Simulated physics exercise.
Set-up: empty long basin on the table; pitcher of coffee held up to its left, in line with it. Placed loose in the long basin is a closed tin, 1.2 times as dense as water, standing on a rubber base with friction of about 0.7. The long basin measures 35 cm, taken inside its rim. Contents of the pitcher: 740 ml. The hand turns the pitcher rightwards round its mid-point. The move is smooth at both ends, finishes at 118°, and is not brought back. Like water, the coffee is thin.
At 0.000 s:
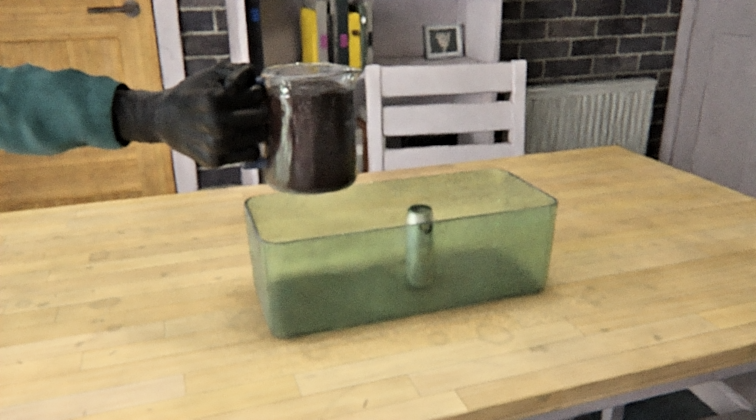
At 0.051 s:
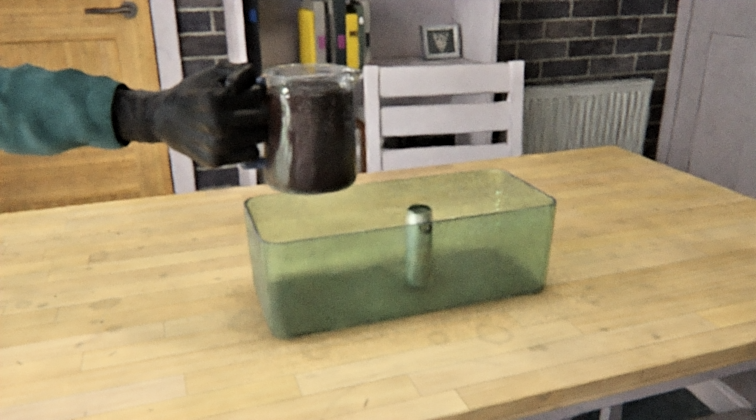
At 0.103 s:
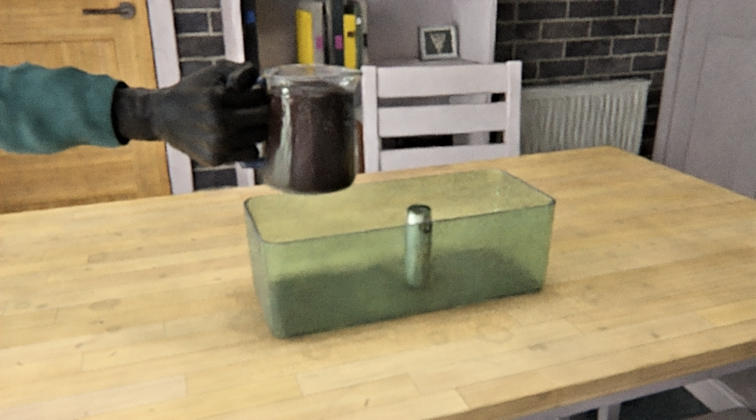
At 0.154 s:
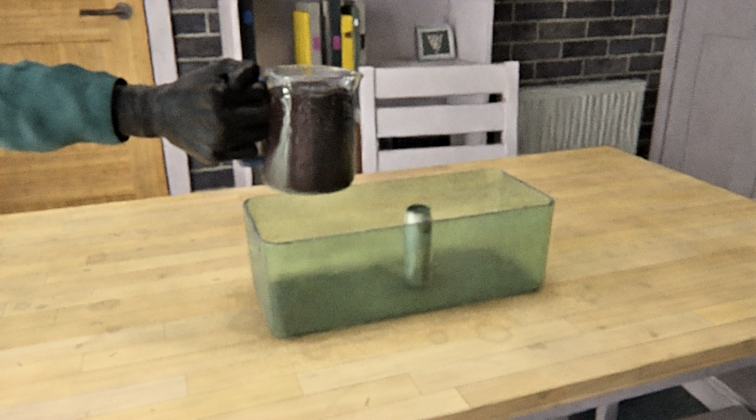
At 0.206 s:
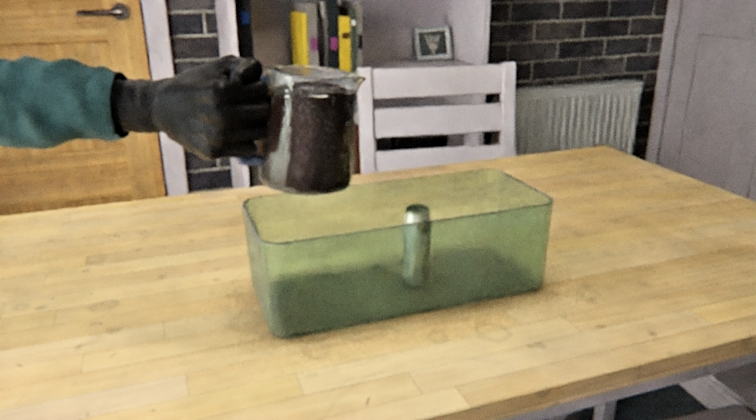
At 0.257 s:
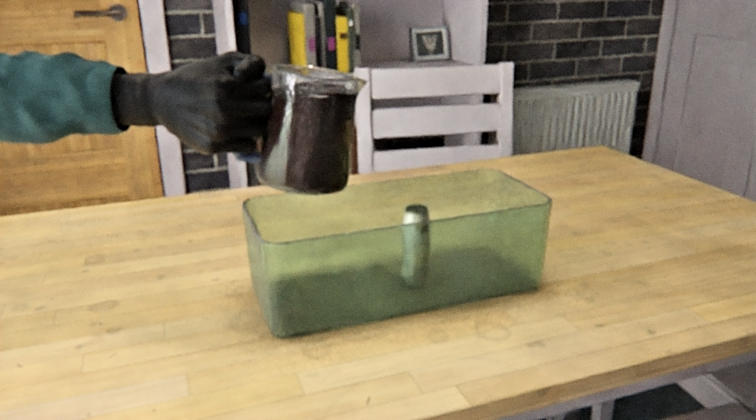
Gloved hand tilting a glass pitcher of dark liquid slightly rightwards above an empty green basin with a small tin standing inside.
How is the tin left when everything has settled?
It will come down.
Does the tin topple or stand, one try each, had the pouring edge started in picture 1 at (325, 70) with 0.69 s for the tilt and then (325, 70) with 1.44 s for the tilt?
Trial 1 - tin stays standing; trial 2 - tin stays standing.
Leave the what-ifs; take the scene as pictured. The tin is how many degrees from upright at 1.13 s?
0°.
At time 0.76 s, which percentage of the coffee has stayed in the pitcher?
84 %.
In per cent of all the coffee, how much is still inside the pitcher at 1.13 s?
Close to 26 percent of the whole amount.
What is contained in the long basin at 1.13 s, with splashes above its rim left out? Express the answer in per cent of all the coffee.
Some 62 percent of the total.
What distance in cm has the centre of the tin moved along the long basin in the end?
In the end the tin's centre has shifted about 7.0 centimetres.
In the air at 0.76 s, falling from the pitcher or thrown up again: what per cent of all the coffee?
Some 10 % is the figure.
Then, 0.76 s in, the tilt is 64° and 85 per cent is still to pour; the tin stands where it began.
Then, 1.13 s in, the tilt is 105° and 27 per cent is still to pour; the tin stands where it began.
Then, 1.52 s in, the tilt is 118° and 0 per cent is still to pour; the tin lies on its side.
Then, 1.94 s in, the tilt is 118° and 0 per cent is still to pour; the tin lies on its side.
Finally, the tin lies on its side.
